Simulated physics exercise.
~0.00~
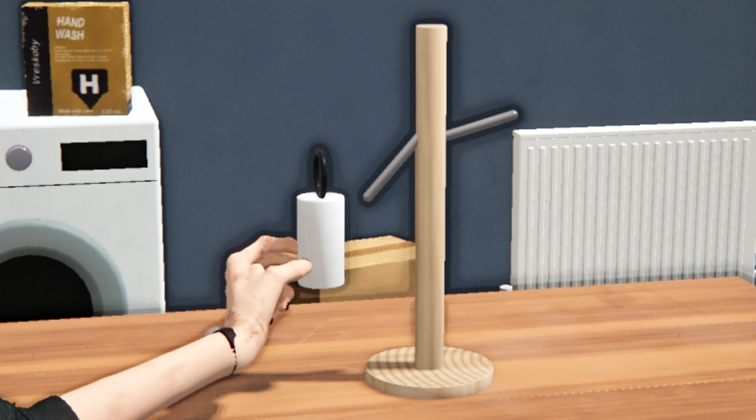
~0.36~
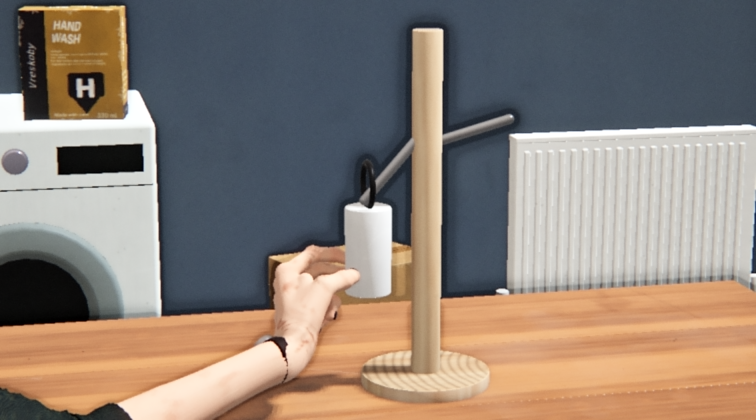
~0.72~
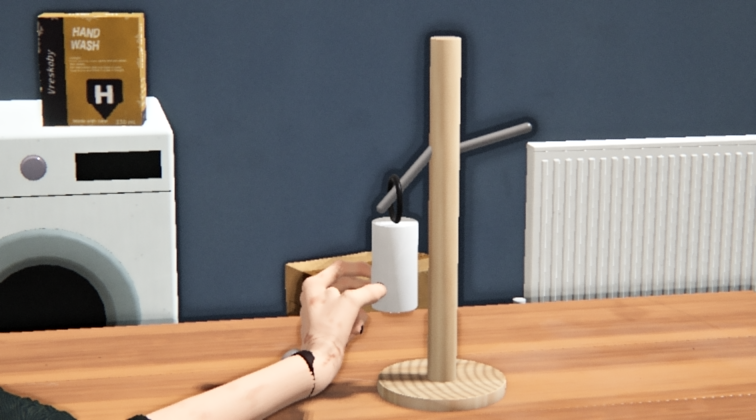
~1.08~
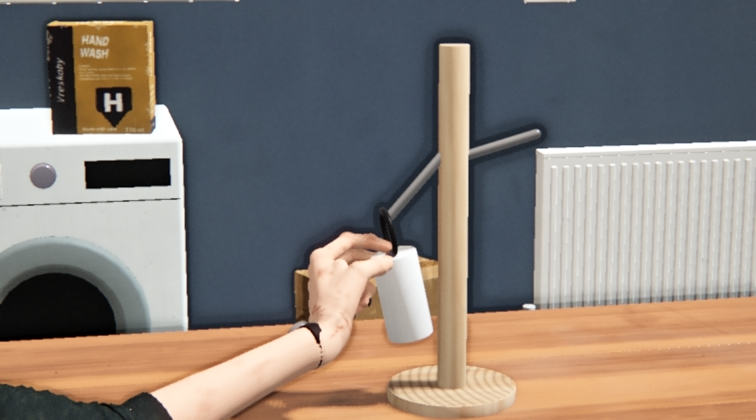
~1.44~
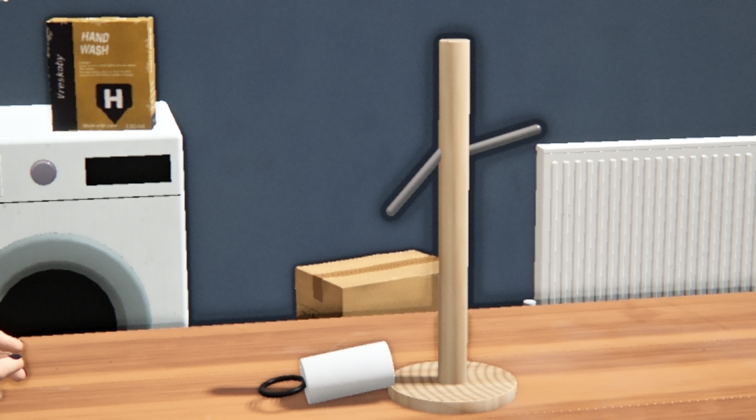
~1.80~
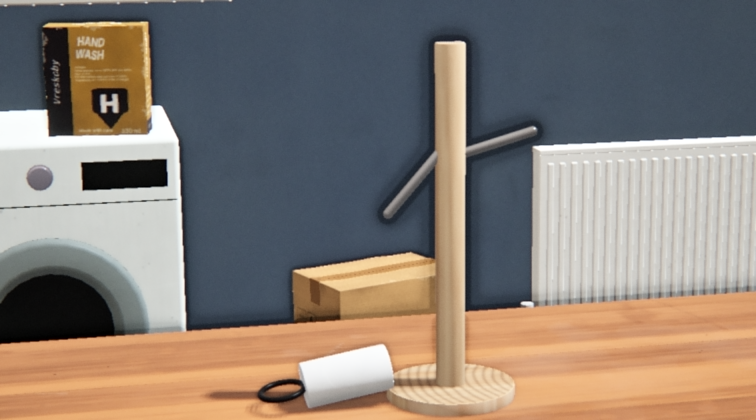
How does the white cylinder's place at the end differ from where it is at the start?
At the start it is held upright in a hand above the table, to the left of the peg stand. At the end it lies on its side on the tabletop, beside the base of the stand.
